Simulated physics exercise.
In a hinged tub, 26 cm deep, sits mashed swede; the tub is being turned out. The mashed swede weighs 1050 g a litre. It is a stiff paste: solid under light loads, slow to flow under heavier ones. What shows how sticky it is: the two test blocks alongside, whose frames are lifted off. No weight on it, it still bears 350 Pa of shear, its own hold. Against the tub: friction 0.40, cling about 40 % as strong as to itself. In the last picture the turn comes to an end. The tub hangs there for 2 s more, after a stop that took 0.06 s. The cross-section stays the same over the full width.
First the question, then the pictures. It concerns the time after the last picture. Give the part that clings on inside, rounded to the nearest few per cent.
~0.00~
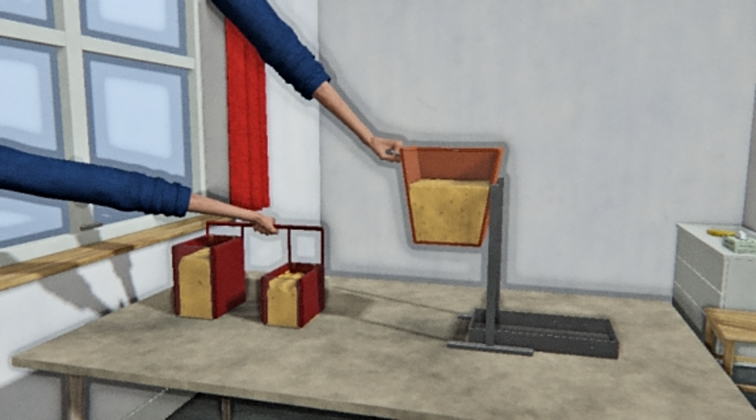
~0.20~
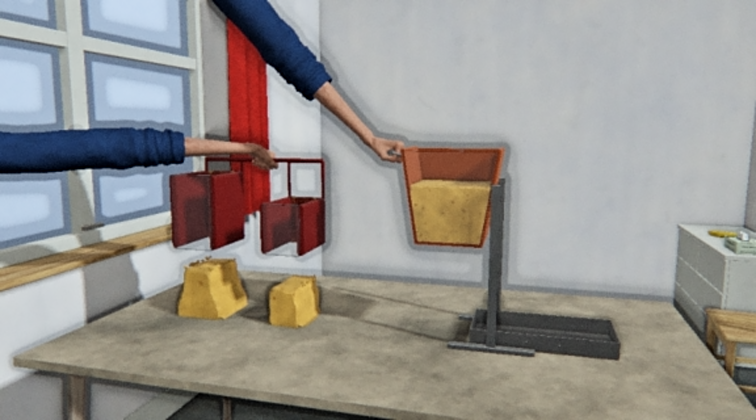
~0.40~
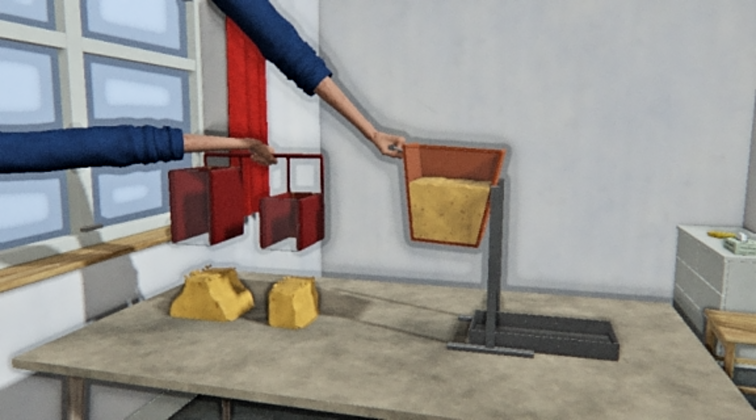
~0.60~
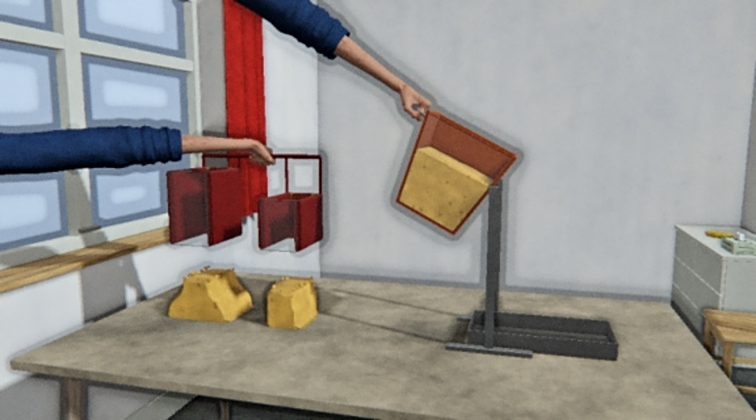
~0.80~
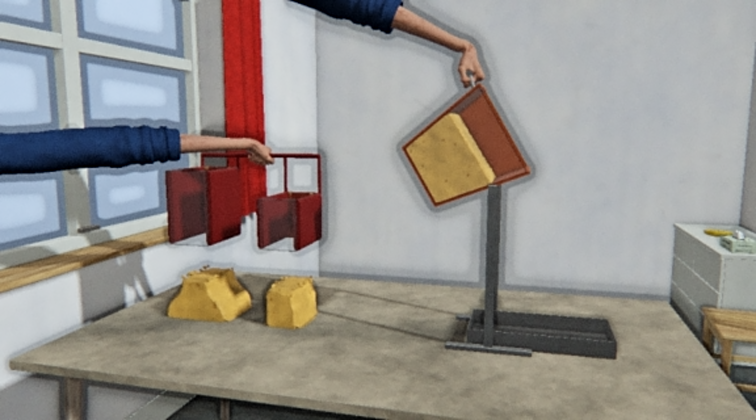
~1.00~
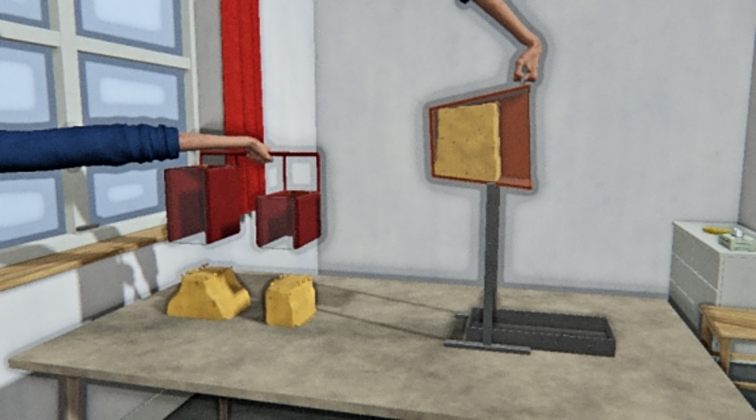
The part that clings on inside is close to 65 %.
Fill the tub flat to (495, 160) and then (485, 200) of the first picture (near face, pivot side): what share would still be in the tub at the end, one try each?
Close to 40 percent the first time and close to 100 percent the second.
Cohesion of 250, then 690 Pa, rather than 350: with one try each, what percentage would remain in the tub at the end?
Going in order, it's 55 % and then 100 %.
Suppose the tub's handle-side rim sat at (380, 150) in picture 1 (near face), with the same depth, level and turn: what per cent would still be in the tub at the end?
Near 45 per cent.
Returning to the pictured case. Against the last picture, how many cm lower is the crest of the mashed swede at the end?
Roughly 12 cm.
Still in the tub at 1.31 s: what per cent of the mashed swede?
Near 85 in a hundred.
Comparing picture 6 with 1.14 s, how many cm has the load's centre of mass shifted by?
Looks like around 5 cm to me.
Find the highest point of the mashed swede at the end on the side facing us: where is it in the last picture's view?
Somewhere near (469, 147) in the last view.
After 1.14 s, the tub is at 87 degrees and holds 100 %.
After 1.31 s, the tub is at 87 degrees and holds 85 %.
After 1.48 s, the tub is at 87 degrees and holds 70 %.
After 1.65 s, the tub is at 87 degrees and holds 65 %.
After 3.00 s, the tub is at 87 degrees and holds 65 %.
